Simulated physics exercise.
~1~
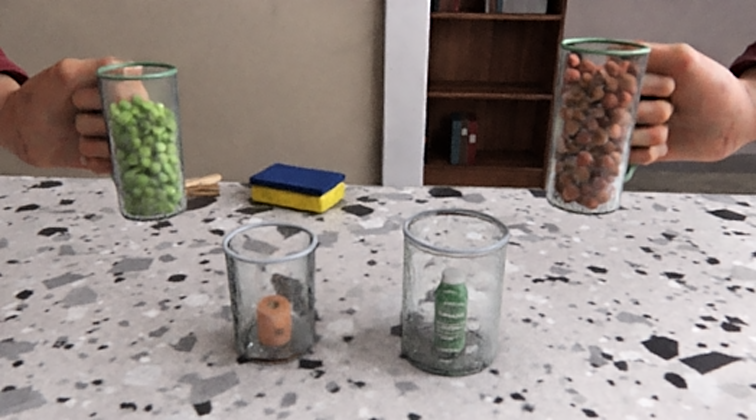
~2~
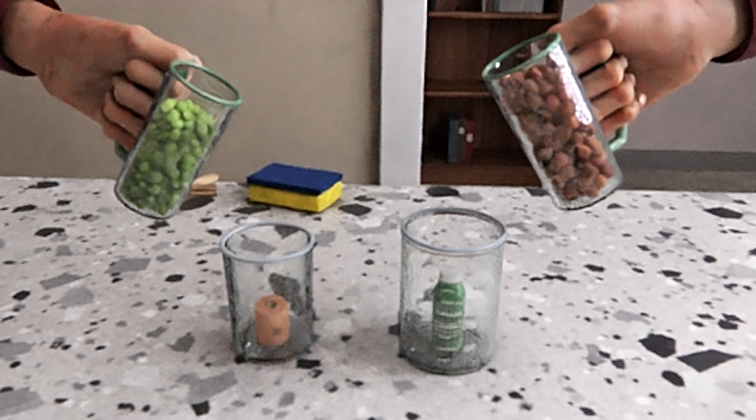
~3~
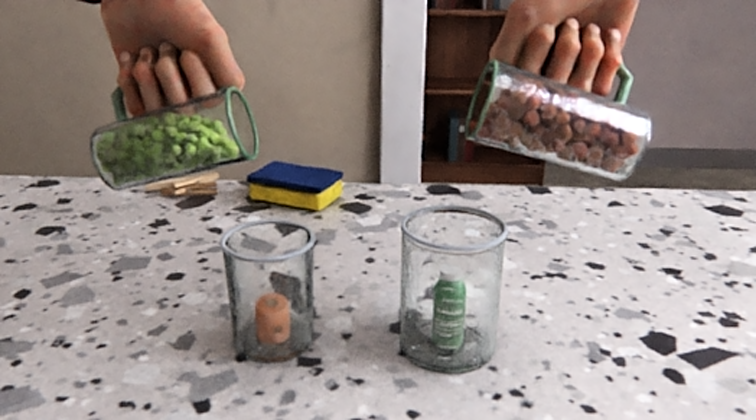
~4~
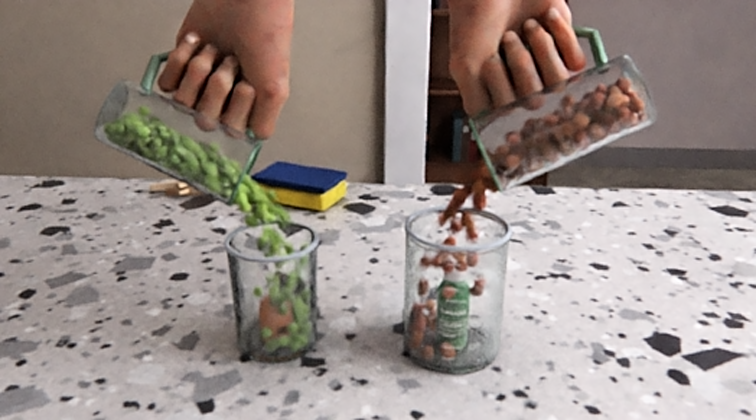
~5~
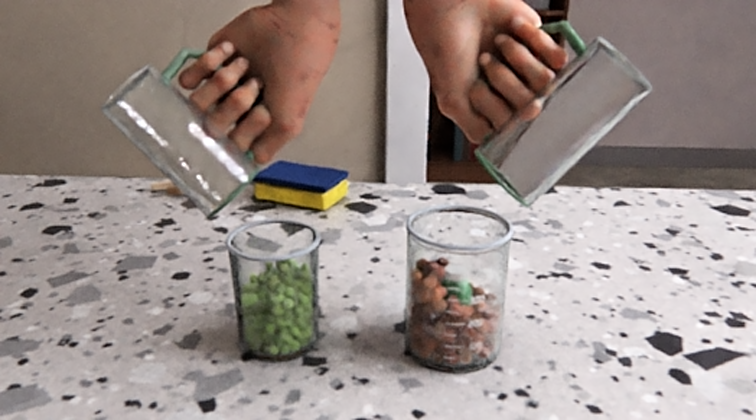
Two hands tilt glass cups of green and reddish-brown pieces over a small glass and a wider beaker, pouring until both cups are empty; the orange object on the left is buried, while the green one on the right still shows above the brown pieces.
